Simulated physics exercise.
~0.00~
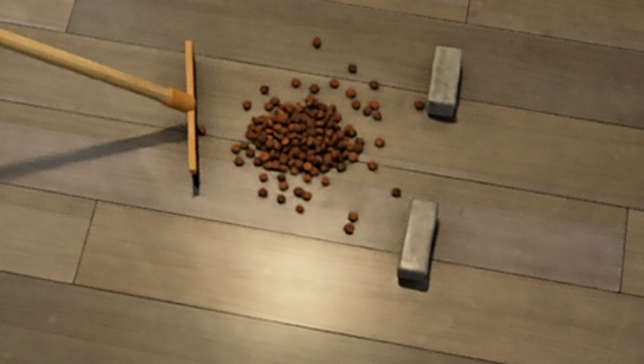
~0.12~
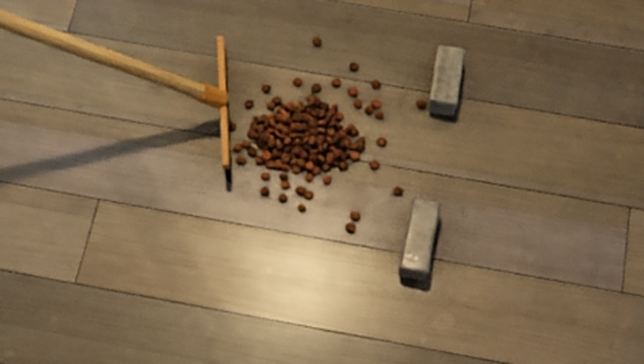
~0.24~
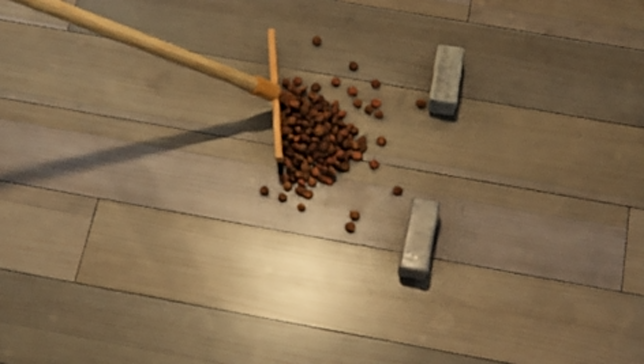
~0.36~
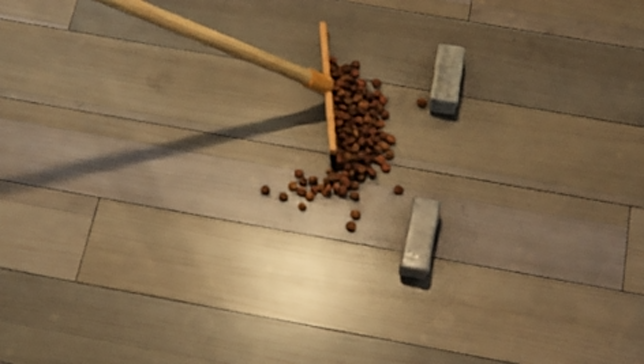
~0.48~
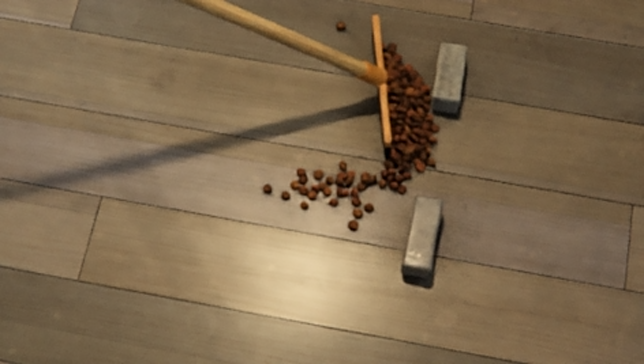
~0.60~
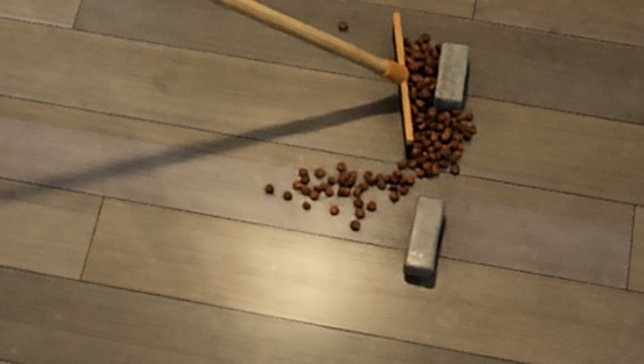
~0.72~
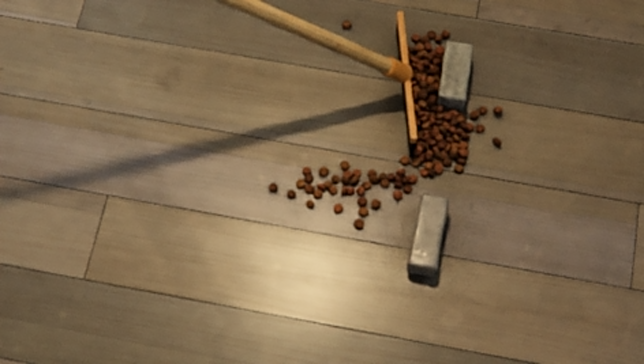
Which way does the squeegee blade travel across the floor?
The blade travels to the right, pushing much of the kibble along with it.
